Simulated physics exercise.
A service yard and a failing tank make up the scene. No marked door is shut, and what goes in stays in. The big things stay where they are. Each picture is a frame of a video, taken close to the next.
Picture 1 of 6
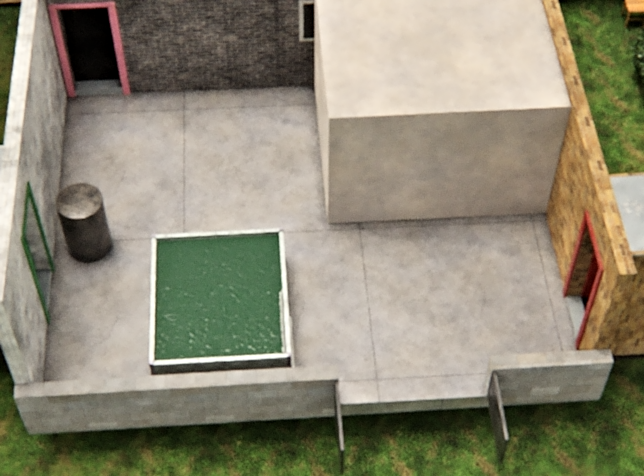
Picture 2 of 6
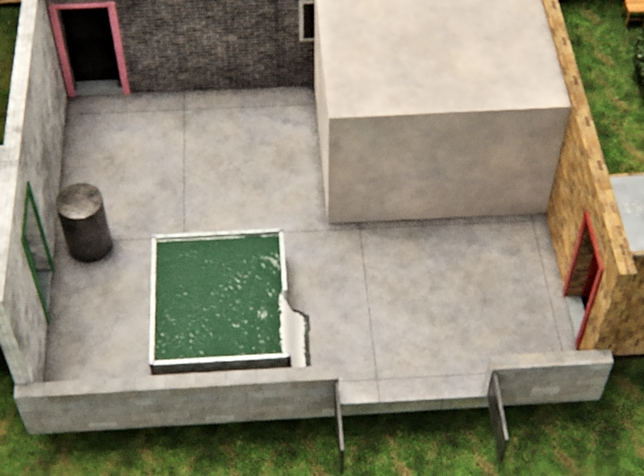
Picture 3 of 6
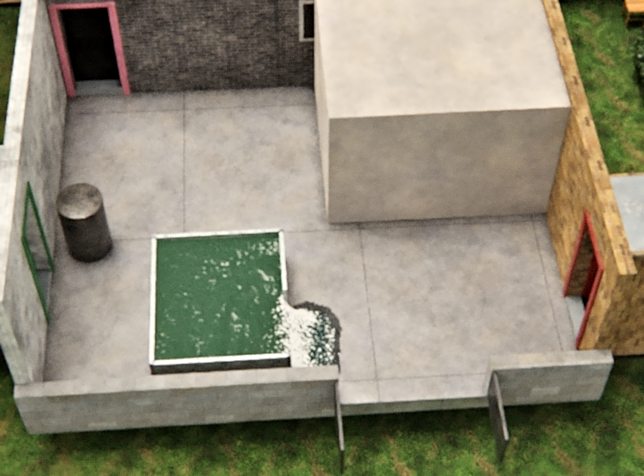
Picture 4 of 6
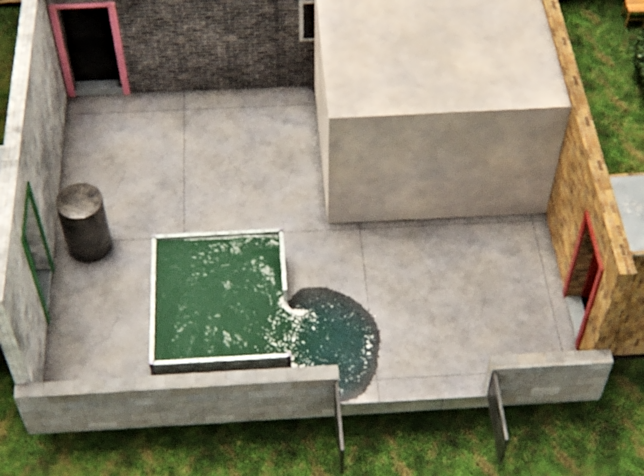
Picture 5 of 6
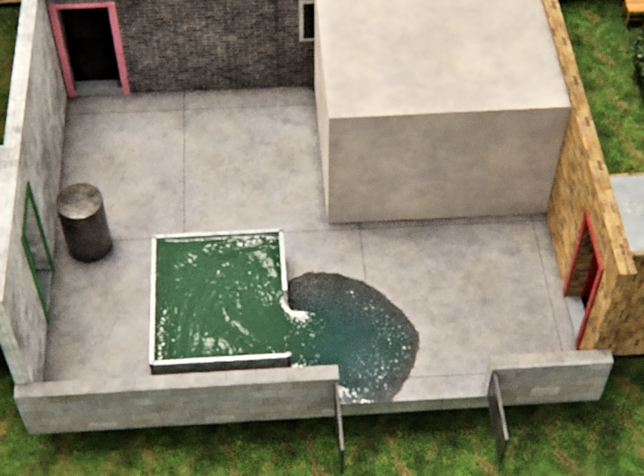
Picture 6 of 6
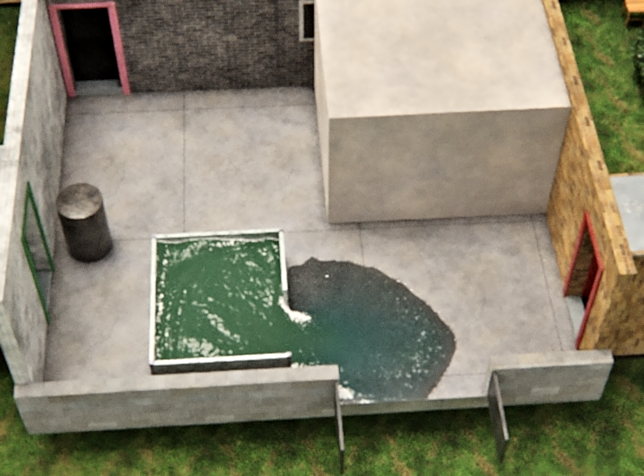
Green water in a square tank broke out through its right side, foamed white onto the grey yard floor, then spread rightward in a widening dark puddle past the opening in the front wall.
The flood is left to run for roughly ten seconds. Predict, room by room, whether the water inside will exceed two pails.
The pink door will keep to two buckets; the red door will go over two buckets; the green door will keep to two buckets.
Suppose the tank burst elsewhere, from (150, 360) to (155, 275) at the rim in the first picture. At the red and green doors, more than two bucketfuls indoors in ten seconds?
My guess is that the red door stays short of it while the green door tops the mark.
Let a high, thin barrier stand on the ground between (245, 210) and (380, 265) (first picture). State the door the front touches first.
Looking at it, it's the one in red here.
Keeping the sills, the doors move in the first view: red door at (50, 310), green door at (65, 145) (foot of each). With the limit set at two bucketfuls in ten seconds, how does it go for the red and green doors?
I'd say the red door keeps within limits and the green door keeps within limits.
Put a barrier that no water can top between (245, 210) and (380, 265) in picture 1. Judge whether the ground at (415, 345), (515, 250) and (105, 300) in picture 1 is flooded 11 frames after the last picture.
Soaked, soaked, untouched.
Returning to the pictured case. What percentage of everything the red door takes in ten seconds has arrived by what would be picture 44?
It would be roughly 75 percent of the ten-second total.
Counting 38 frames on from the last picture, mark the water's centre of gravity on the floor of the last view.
Near (360, 309) in the last view.
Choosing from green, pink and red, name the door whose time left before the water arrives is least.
Answer: The one in red.
A moment on, water covers 30 % of the floor; the pink door not reached, the red door wet at the sill, nothing in, the green door not reached.
Next, water covers 35 % of the floor; the pink door not reached, the red door over two buckets in, the green door not reached.
Then, water covers 35 % of the floor; the pink door not reached, the red door far over two buckets in, the green door not reached.
Later, water covers 45 % of the floor; the pink door not reached, the red door far over two buckets in, the green door not reached.
In the end, water covers 60 % of the floor; the pink door not reached, the red door far over two buckets in, the green door not reached.
